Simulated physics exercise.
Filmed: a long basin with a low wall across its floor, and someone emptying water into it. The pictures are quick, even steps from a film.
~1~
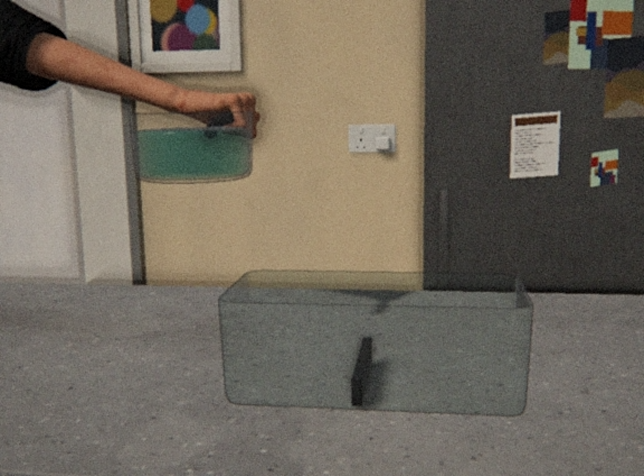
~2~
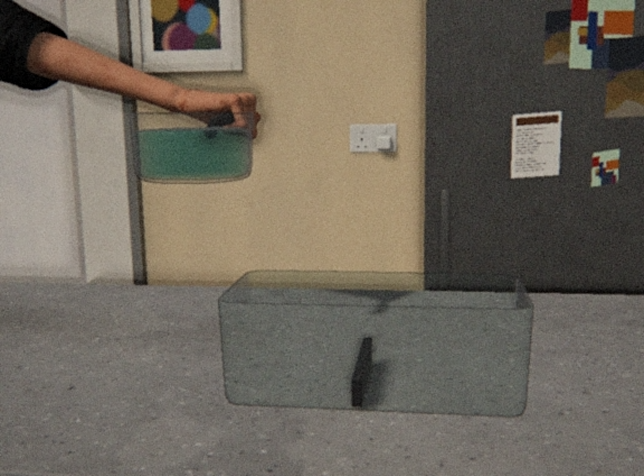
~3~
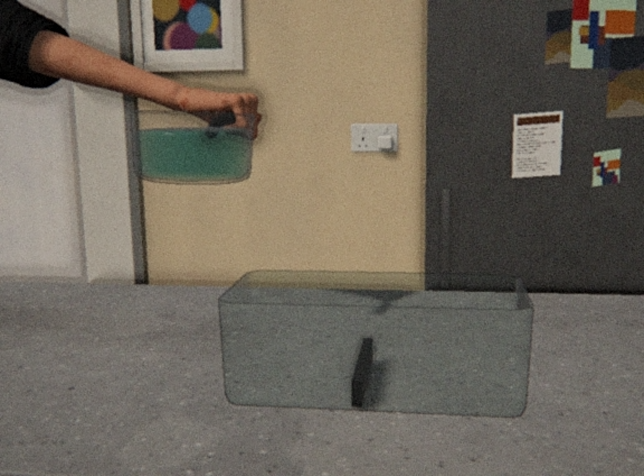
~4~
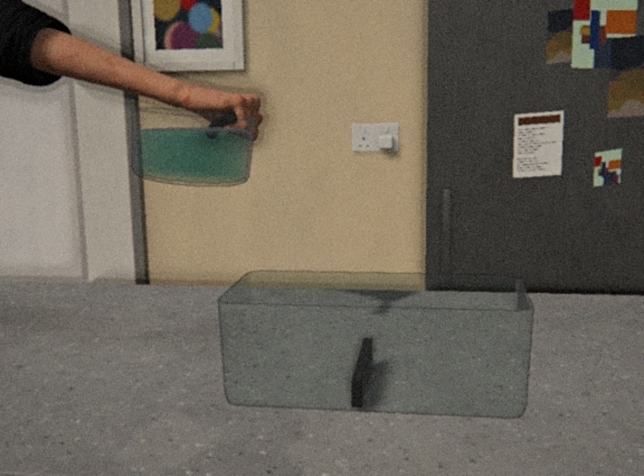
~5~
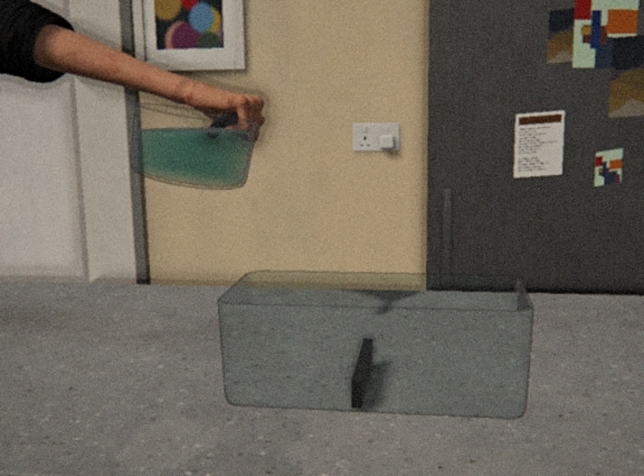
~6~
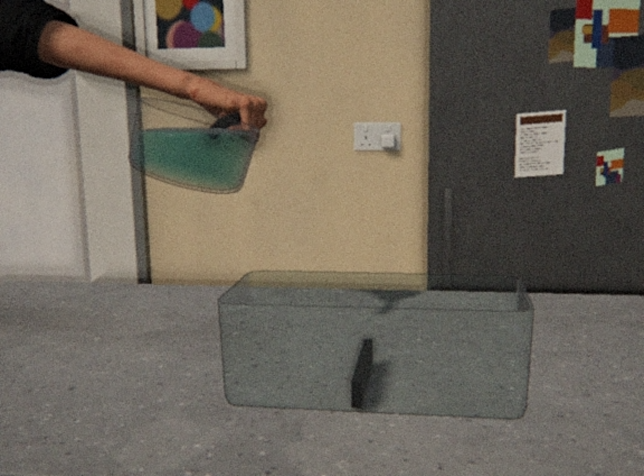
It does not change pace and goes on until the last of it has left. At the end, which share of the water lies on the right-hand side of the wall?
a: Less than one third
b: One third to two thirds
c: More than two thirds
Option a: Less than one third.
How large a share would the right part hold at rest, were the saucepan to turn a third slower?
It comes to some 15 in a hundred.
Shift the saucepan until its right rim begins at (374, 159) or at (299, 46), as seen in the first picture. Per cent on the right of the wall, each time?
The first start gives some 90 %, the second some 60 %.
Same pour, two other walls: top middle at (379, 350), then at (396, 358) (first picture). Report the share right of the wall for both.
The first position gives around 10 percent, the second around 15 percent.
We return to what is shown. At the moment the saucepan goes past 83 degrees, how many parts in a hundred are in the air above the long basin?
45 in a hundred.
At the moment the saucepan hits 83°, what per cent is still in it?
Some 45 per cent has not yet come out.
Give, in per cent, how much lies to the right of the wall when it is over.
It works out to around 20 percent.
A moment on, the saucepan is tipped on its side and 45 per cent is still to pour, 11 is left of the wall and 0 right of it.
Next, the saucepan is tipped right over and 5 per cent is still to pour, 76 is left of the wall and 5 right of it.
Then the saucepan is tipped right over and 0 per cent is still to pour, 82 is left of the wall and 15 right of it.
Later the saucepan is tipped right over and 0 per cent is still to pour, 80 is left of the wall and 18 right of it.
Finally, 79 per cent lies left of the wall, 19 right of it and 2 outside.
